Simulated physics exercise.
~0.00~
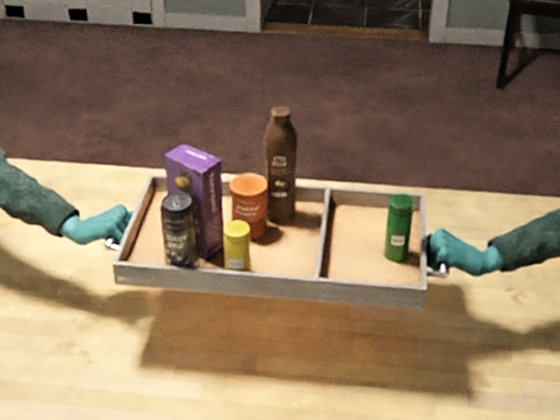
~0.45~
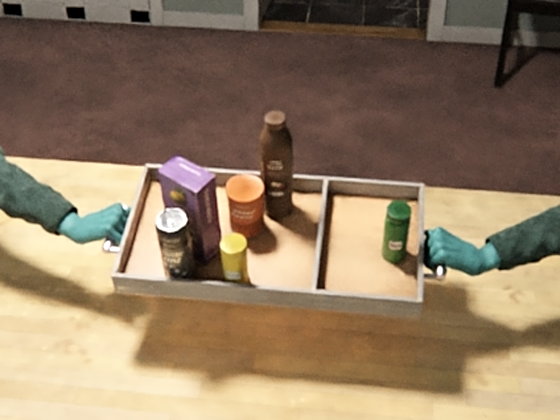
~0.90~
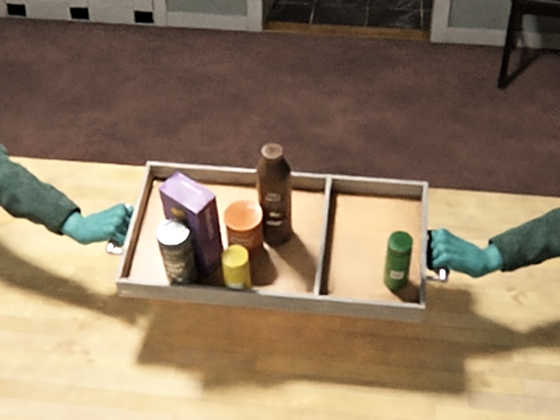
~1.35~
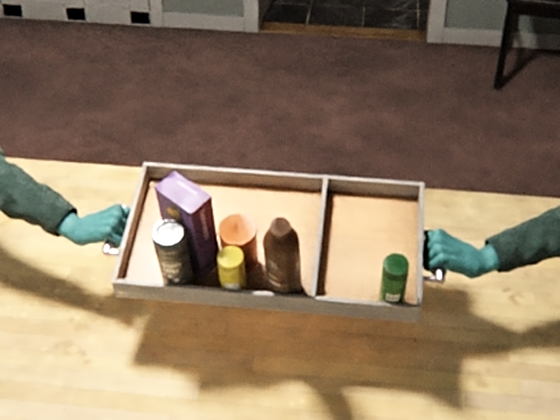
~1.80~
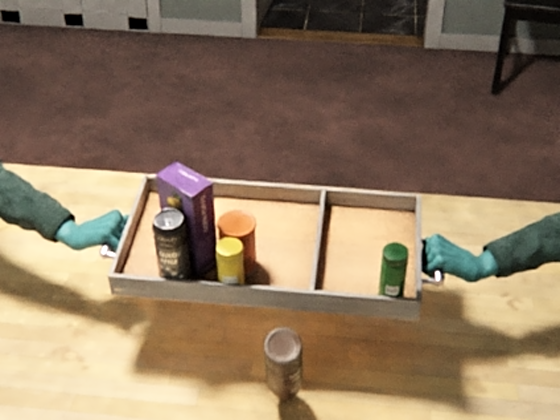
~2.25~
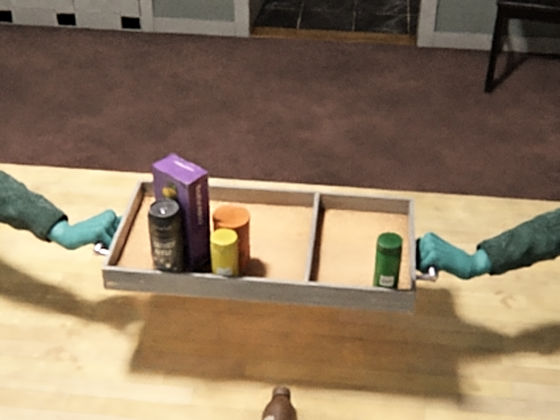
The tray tips toward the viewer, the brown bottle slides off, and the rest stay standing.
